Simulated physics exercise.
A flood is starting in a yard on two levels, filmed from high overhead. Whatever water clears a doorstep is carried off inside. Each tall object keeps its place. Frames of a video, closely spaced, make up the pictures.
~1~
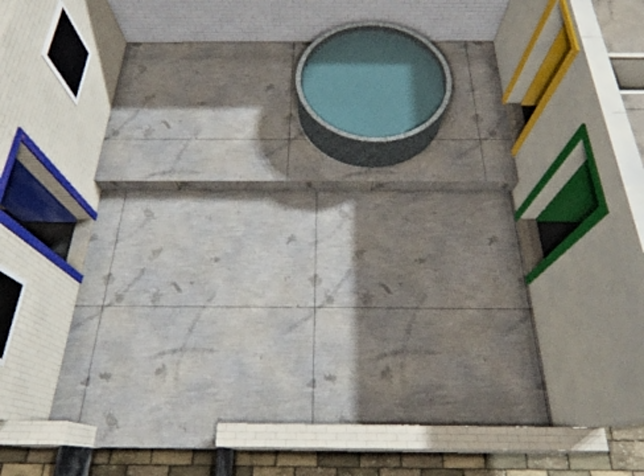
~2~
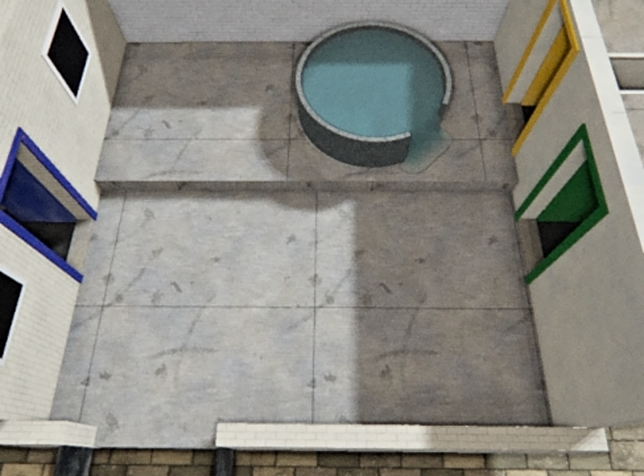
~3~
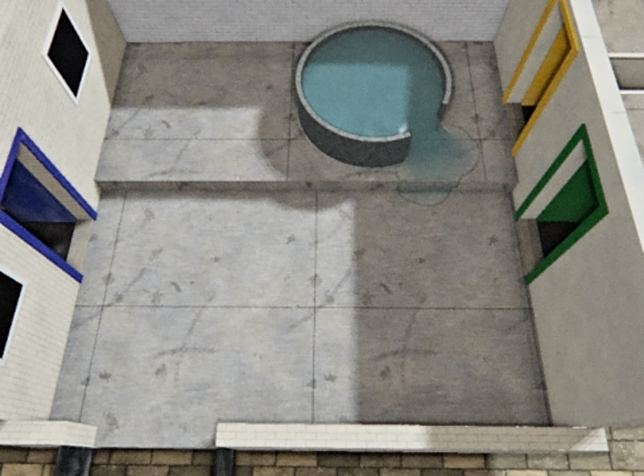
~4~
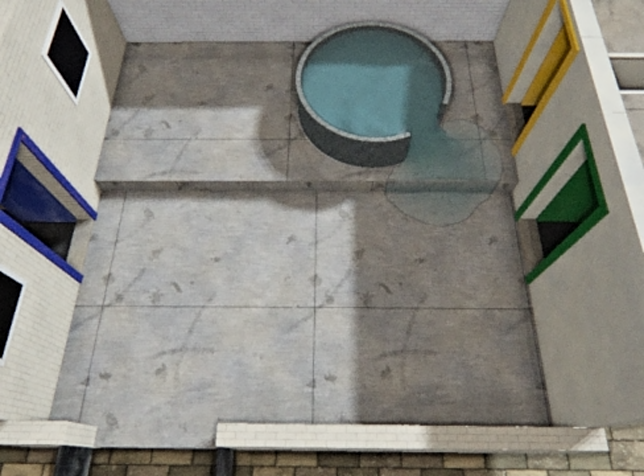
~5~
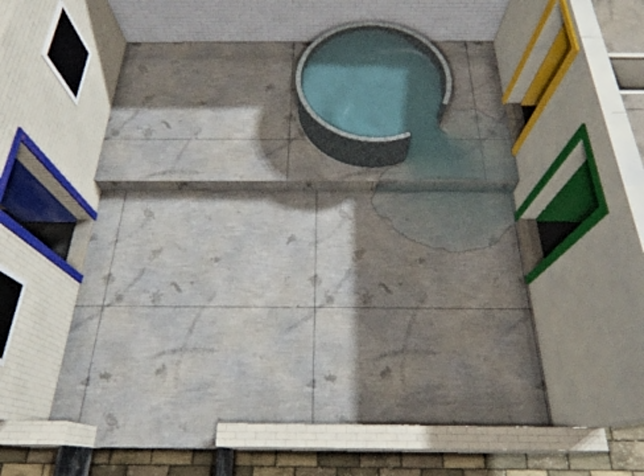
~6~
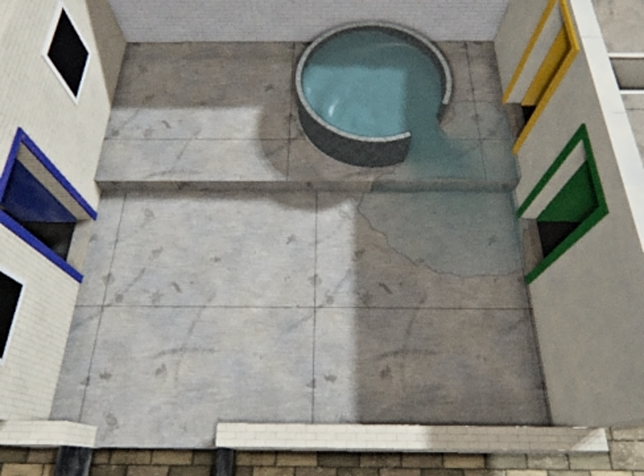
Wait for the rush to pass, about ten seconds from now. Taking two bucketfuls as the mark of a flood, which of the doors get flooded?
The blue door gets flooded, the yellow door gets flooded, the green door gets flooded.
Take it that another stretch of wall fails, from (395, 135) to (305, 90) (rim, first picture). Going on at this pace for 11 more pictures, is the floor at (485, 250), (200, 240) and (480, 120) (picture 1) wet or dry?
In the order given: Untouched, swamped and untouched.
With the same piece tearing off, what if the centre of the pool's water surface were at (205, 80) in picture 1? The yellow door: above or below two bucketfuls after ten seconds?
One by one - yellow door: Below the limit.
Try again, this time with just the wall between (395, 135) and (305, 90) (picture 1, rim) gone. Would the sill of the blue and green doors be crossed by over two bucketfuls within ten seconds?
Blue door: Beyond the mark, green door: Short of the mark.
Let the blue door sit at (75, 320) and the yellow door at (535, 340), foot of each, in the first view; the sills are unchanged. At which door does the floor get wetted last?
That would be the door marked blue.
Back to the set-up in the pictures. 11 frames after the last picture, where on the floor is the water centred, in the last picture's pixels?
It is near (403, 154).
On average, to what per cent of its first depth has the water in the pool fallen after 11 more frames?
About 64 %.
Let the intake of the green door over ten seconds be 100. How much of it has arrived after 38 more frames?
Roughly 100 per cent.
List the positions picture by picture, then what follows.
Still water in the round pool at (373, 82), in the first frame.
Water pours out at (423, 140) and has run to (444, 132), in the second frame.
Water pours out at (423, 141) and has run to (427, 201), in the third frame.
The front is at (494, 181), out from the gap at (423, 141), in the fourth frame.
The front is at (516, 215), out from the gap at (423, 140), in the fifth frame.
The front is at (520, 262), out from the gap at (423, 139), in the sixth frame.
A moment on, water covers 15 % of the floor; the blue door not reached, the yellow door under two buckets in, the green door under two buckets in.
Next, water covers 25 % of the floor; the blue door not reached, the yellow door over two buckets in, the green door over two buckets in.
Then, water covers 35 % of the floor; the blue door not reached, the yellow door over two buckets in, the green door over two buckets in.
Later, water covers 60 % of the floor; the blue door wet at the sill, nothing in, the yellow door over two buckets in, the green door over two buckets in.
In the end, water covers 65 % of the floor; the blue door over two buckets in, the yellow door over two buckets in, the green door over two buckets in.
